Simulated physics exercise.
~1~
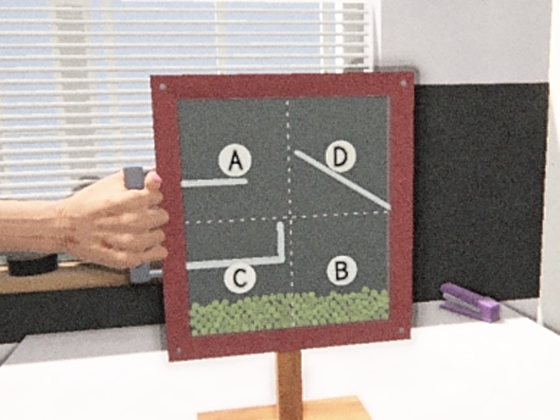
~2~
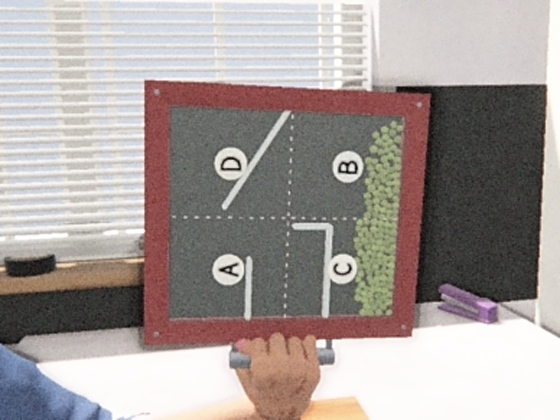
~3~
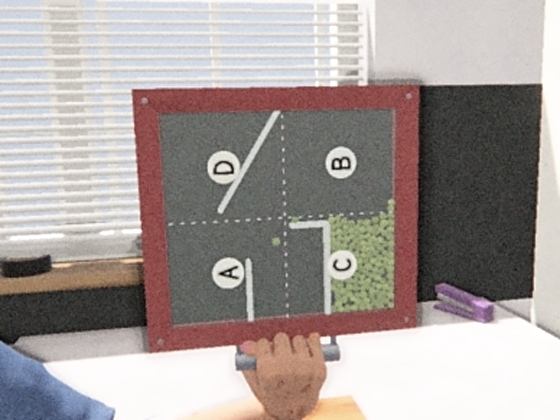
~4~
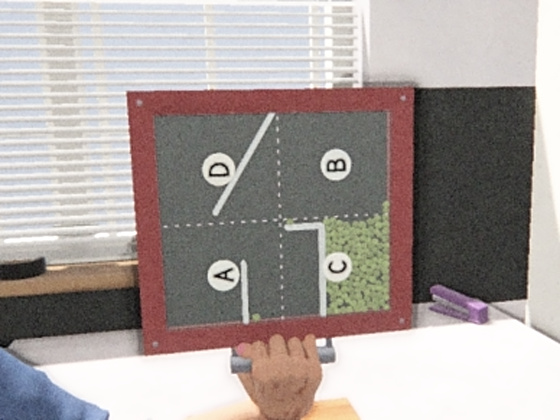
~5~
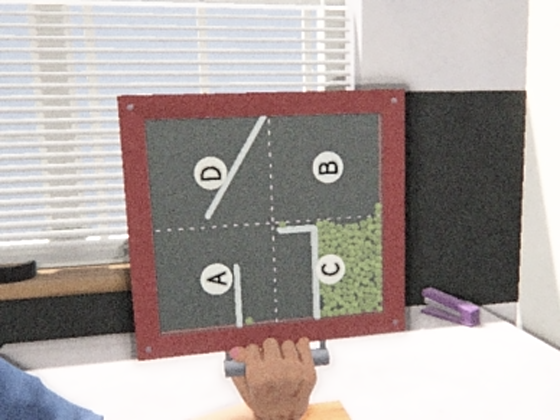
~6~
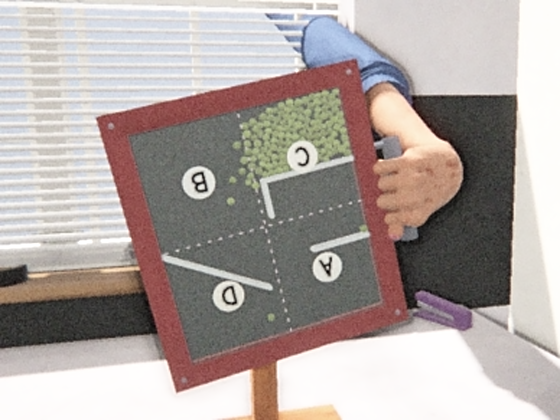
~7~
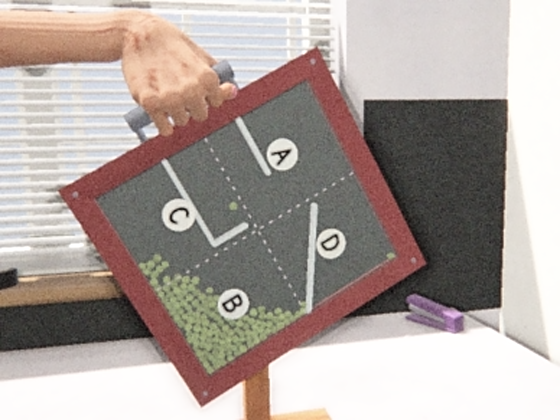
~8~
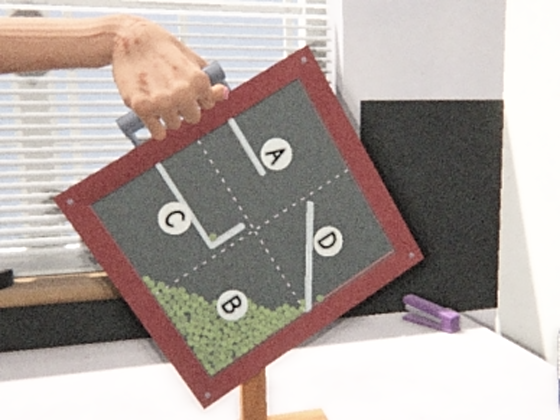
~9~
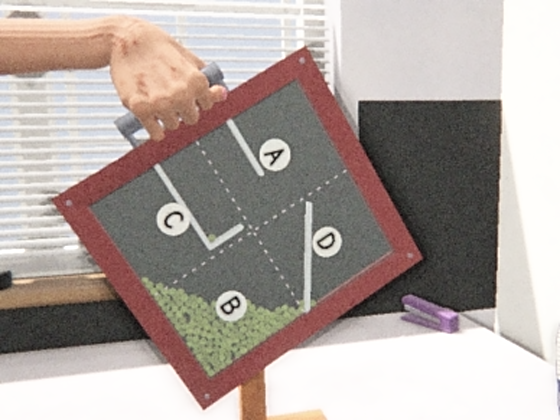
On a white table by a window with blinds, a hand turned a red-framed box of green peas anticlockwise, paused, then turned it much further, and the peas tumbled over the inner strips until they settled mostly in quarter B, lower left.
